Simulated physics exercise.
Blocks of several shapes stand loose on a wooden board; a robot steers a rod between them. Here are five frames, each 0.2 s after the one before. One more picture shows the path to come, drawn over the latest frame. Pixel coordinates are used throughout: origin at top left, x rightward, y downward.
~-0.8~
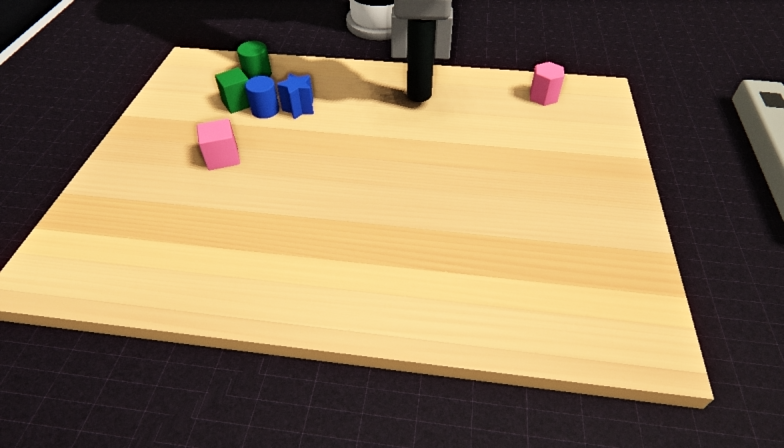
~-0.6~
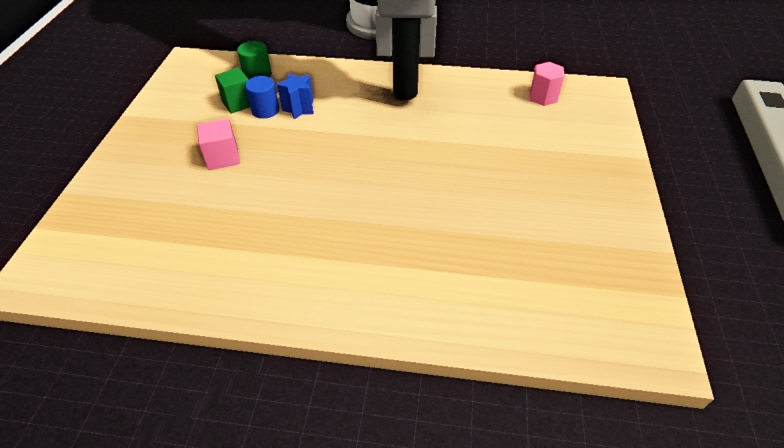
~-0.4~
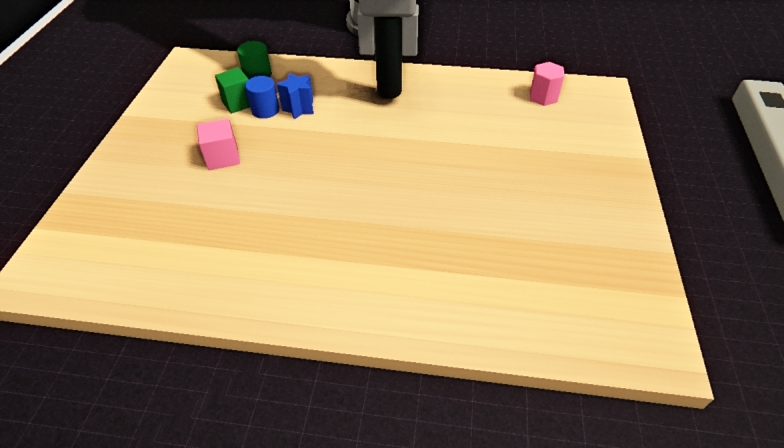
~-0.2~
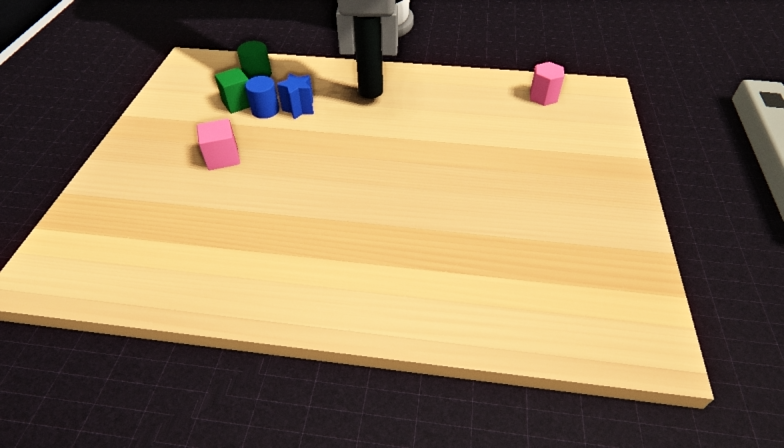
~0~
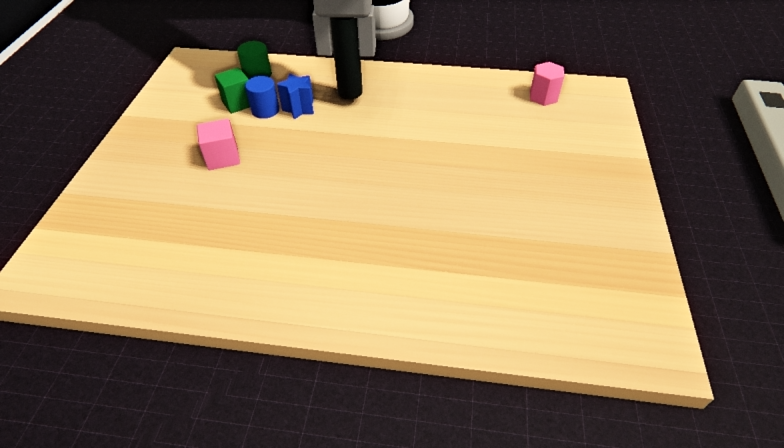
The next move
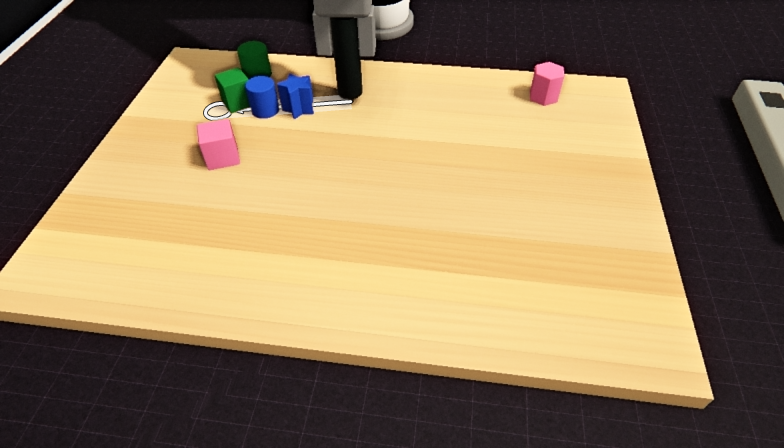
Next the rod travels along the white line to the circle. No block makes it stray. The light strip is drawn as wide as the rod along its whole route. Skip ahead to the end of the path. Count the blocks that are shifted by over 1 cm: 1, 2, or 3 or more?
That makes 3 blocks or more.
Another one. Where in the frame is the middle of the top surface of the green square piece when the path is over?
Pixel (198, 71).
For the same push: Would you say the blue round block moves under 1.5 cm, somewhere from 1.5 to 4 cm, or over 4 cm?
If I had to pick, the blue round block travels beyond 4 cm here.
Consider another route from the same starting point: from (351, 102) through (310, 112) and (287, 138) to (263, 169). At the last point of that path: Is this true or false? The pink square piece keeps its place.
True.
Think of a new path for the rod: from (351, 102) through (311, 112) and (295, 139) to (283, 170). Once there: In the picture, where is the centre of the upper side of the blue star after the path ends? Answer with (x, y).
It ends at (270, 97).
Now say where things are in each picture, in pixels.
Rod's lower end at (419, 95); green square piece at (231, 76); green round block at (252, 48); blue round block at (259, 83); blue star at (295, 82), in the first frame.
Rod at (405, 93); blocks still, in the second frame.
Rod at (389, 92); blocks still, in the third frame.
Rod at (371, 92); blocks still, in the fourth frame.
Rod at (350, 93); green square piece at (231, 76); green round block at (252, 48); blue round block at (259, 83); blue star at (295, 82), in the fifth frame.
Drawn move, in a line from (351, 102) to (218, 111).
The first path, step by step. One third of the way, rod at (305, 96); blue round block at (254, 85); blue star at (280, 86), turned 25° anticlockwise.
Two thirds of the way, rod at (260, 99); green square piece at (227, 75); blue round block at (209, 97); blue star at (237, 93), turned 45° anticlockwise.
At the end, rod at (216, 102); green square piece at (198, 71), turned 60° clockwise; green round block still; blue round block at (174, 110); blue star at (199, 99), turned 70° anticlockwise.
